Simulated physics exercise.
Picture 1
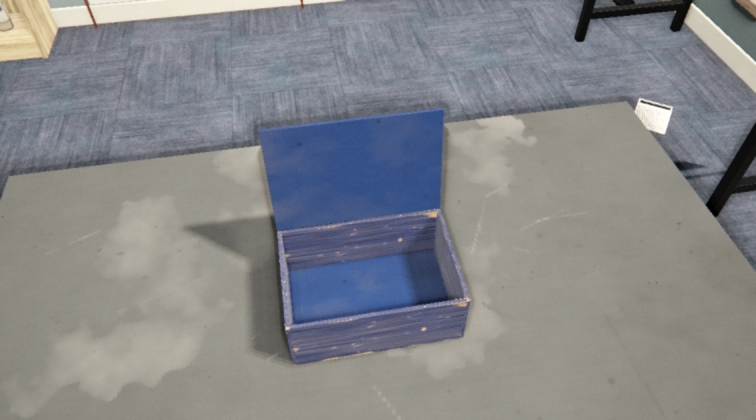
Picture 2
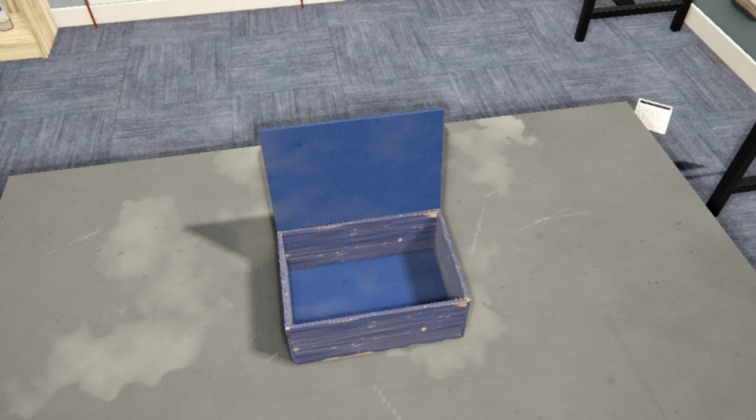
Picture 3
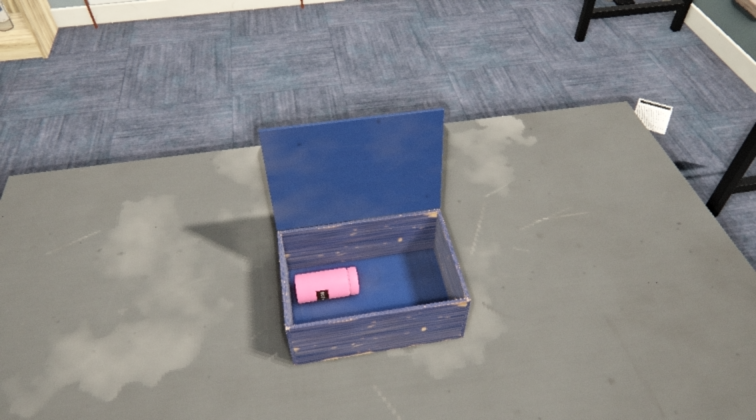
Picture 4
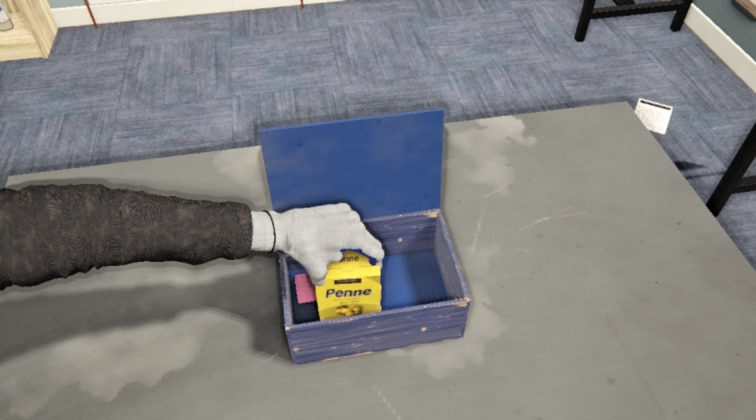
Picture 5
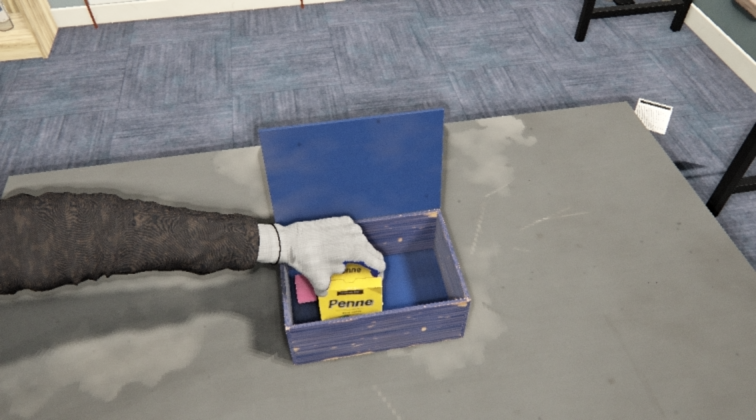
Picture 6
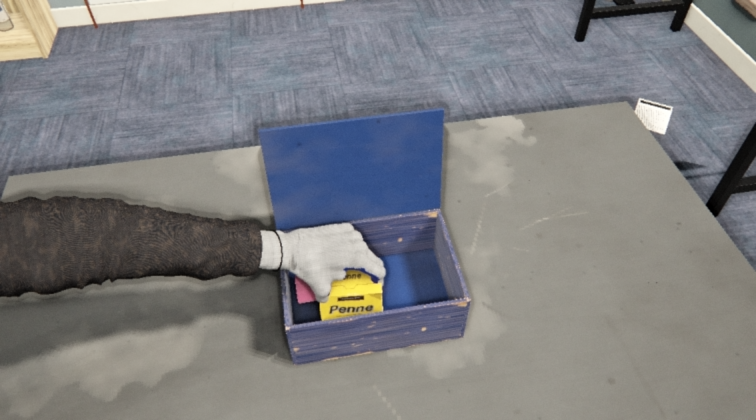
On a grey tabletop, a pink shaker appears in an open blue box, then a gloved hand lowers a yellow packet inside.
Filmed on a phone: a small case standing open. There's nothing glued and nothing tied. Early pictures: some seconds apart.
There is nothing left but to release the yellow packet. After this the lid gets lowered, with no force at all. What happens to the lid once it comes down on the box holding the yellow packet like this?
It stays raised.
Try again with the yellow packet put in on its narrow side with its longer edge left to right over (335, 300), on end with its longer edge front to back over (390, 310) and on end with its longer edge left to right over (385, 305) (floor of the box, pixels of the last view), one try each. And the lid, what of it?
Try one: The lid comes all the way down; try two: It remains open; try three: It remains open.
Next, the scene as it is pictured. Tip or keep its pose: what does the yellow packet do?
Observation: It keeps the set orientation.
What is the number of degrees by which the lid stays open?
It stays some 12° above the rim.
Then, 1.30 s after the last picture, lid 81° above the rim.
Then, 1.60 s after the last picture, lid 56° above the rim.
Then, 1.90 s after the last picture, lid 19° above the rim.
At rest, lid 12° above the rim; both in place. Seen from the same camera at the end, yellow packet near (351, 305).
